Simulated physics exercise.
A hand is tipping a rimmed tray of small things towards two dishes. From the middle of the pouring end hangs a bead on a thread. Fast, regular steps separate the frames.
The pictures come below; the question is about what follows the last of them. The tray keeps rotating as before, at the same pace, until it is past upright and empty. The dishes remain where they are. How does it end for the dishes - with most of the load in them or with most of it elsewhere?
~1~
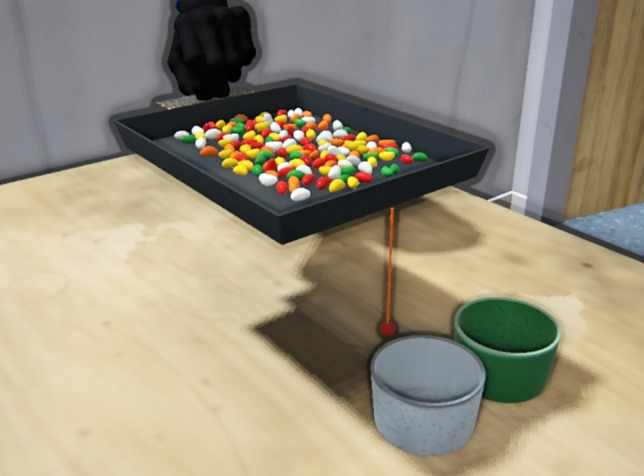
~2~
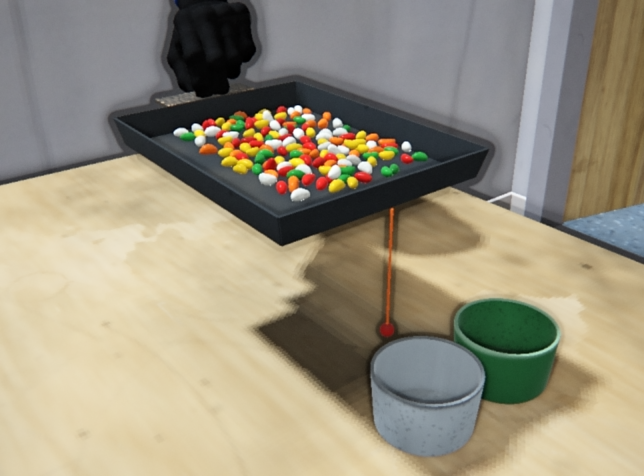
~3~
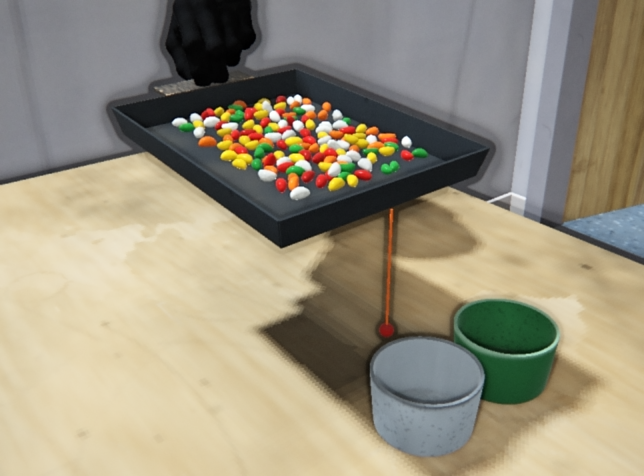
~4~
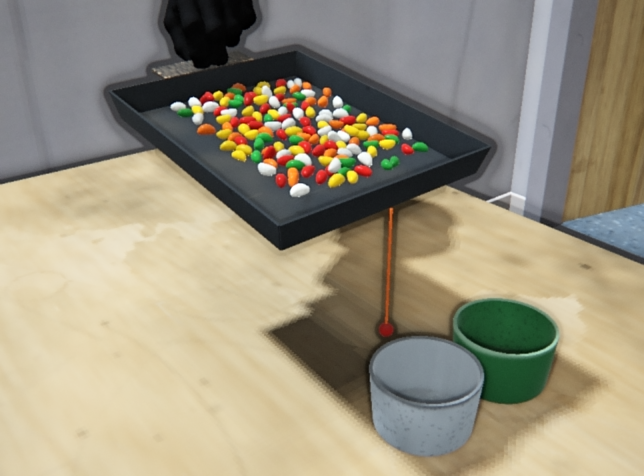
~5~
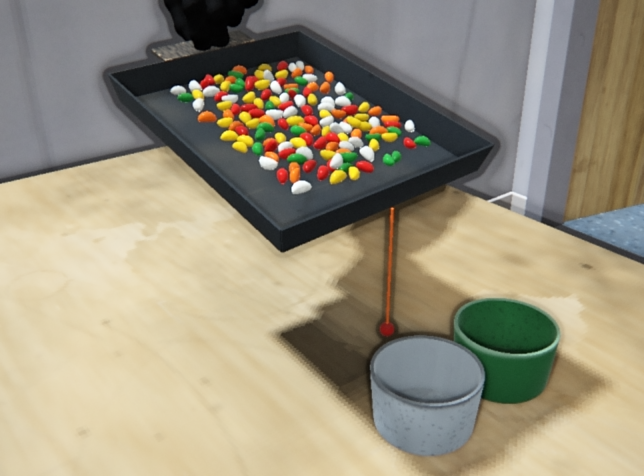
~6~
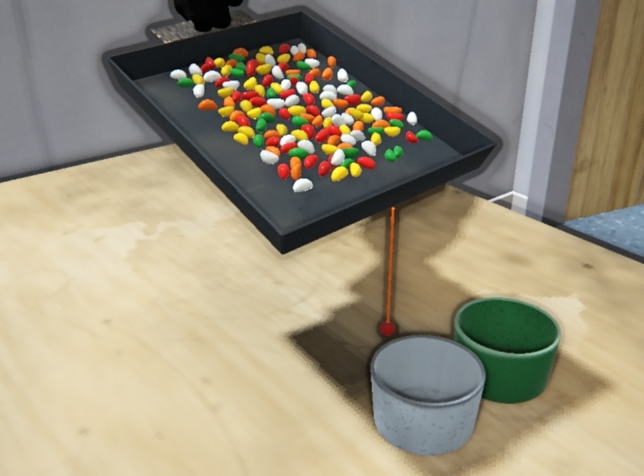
Most never reaches the dishes.
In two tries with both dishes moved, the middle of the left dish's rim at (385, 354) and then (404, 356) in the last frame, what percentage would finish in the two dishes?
In order: 0 percent and 10 percent.
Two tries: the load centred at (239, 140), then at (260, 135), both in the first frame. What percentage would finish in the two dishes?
Near 10 % and 10 %.
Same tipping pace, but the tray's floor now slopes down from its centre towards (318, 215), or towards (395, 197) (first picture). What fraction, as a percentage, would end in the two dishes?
I'd expect around 10 in a hundred first and around 80 in a hundred second.
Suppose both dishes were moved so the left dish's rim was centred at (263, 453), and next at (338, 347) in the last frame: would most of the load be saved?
Well, a majority share the first time and a minority share the next.
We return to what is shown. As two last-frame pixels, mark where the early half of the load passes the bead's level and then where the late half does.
First roughly (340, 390), then roughly (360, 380).
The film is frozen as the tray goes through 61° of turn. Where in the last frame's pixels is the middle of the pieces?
Somewhere around pixel (336, 179) in the last picture.
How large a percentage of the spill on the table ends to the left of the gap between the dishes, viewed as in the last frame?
Left fraction: Around 90 per cent.
Soon after the last picture, tray tipped steeply; all on the tray.
A little later, tray tipped right over; most on the tray; a small part outside both; a stray few in the air.
Later still, tray tipped past a quarter turn; a small part in the left dish; most outside both.
At rest, tray tipped past a quarter turn; a small part in the left dish; none in the right dish; most outside both.
